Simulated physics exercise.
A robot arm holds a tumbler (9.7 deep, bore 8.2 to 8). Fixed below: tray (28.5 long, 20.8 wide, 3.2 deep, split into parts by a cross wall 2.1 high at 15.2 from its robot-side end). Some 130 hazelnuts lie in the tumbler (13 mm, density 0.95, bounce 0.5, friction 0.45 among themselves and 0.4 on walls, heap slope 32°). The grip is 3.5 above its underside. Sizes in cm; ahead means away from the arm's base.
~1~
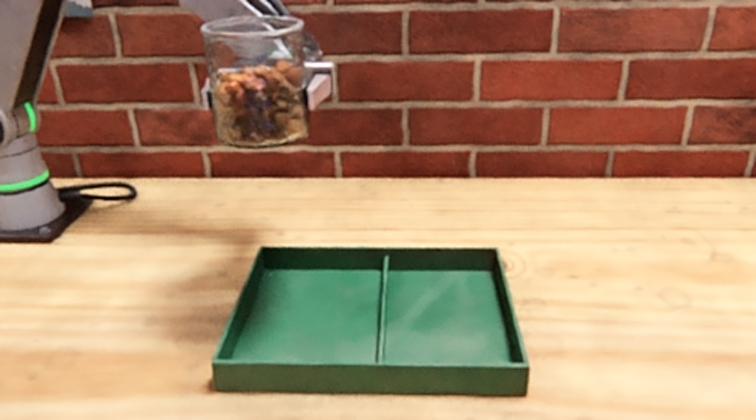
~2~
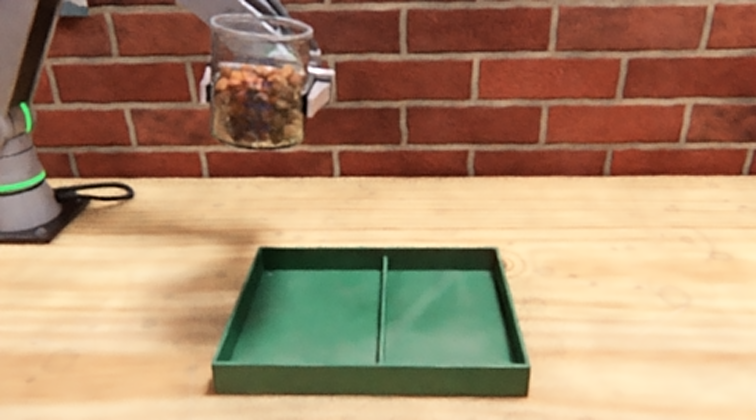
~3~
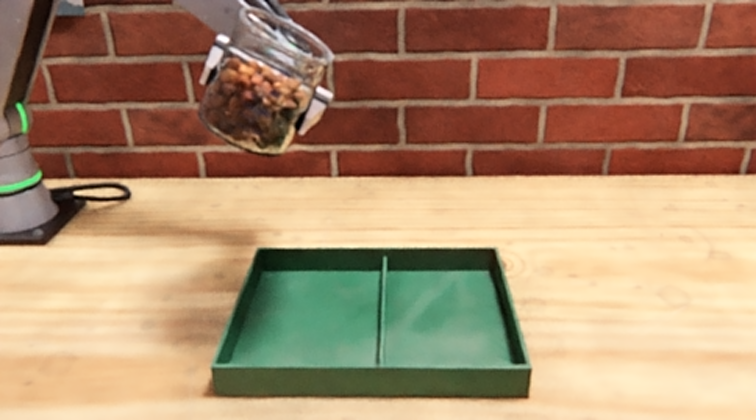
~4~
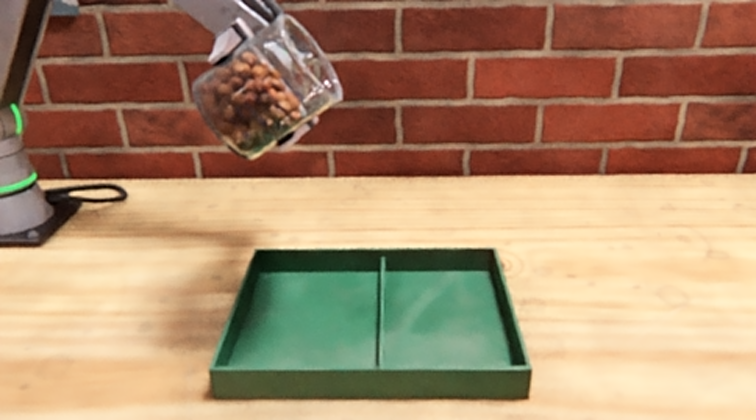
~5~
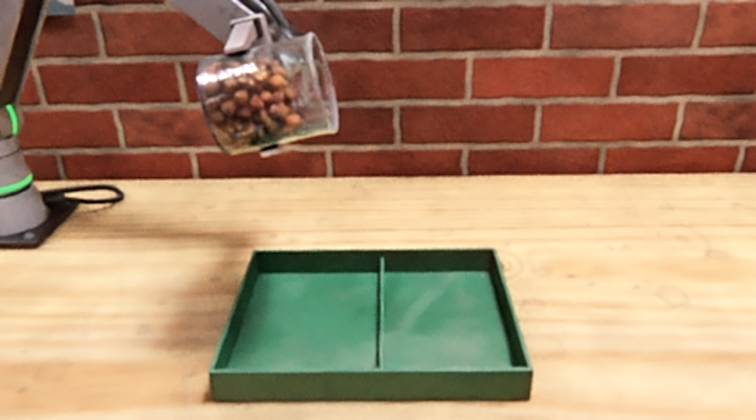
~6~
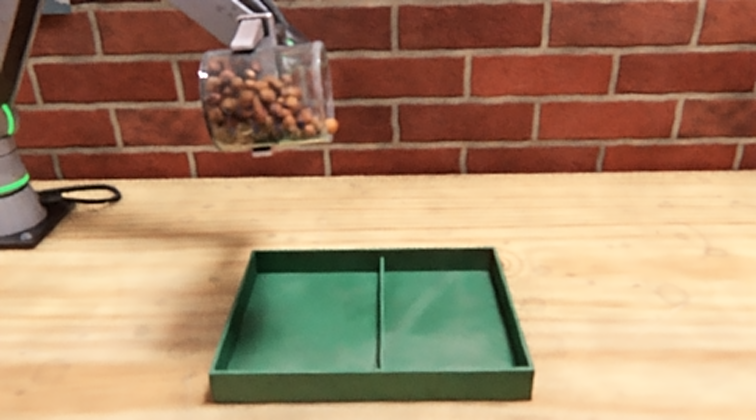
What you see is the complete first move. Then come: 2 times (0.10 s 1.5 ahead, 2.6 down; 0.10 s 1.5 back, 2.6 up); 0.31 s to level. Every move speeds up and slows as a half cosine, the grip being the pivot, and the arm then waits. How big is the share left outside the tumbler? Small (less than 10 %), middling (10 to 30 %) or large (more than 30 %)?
Share outside the tumbler: Middling (10 to 30 %).
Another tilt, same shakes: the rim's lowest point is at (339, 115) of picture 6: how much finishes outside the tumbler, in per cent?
About 0 per cent.
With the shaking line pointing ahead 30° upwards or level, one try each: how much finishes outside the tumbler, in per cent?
Some 60 and 50 per cent.
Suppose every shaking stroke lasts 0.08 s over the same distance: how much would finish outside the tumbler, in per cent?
In that case some 20 per cent.
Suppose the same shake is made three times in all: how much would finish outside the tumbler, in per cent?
It would be near 15 per cent.
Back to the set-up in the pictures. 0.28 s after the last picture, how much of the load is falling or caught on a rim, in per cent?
Some 2 per cent.
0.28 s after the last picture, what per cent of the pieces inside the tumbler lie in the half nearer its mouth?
Some 30 per cent.
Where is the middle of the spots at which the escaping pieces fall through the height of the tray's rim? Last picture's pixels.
Around (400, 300).
Then, 0.28 s after the last picture, tilted 86° forward, highest piece 26 above the table; 128 in the tumbler, 2 in the far-side part, 3 in flight or on a rim.
Then, 0.57 s after the last picture, tilted 37° forward, highest piece 29 above the table; 115 in the tumbler, 9 in the far-side part, 3 in the robot-side part, 6 in flight or on a rim.
Then, 0.91 s after the last picture, level, highest piece 28 above the table; 115 in the tumbler, 14 in the far-side part, 4 in the robot-side part.
Then, 1.96 s after the last picture, level, highest piece 28 above the table; 115 in the tumbler, 14 in the far-side part, 4 in the robot-side part.
Final count, 115 in the tumbler, 14 in the far-side part, 4 in the robot-side part. That is 14 % outside the tumbler.
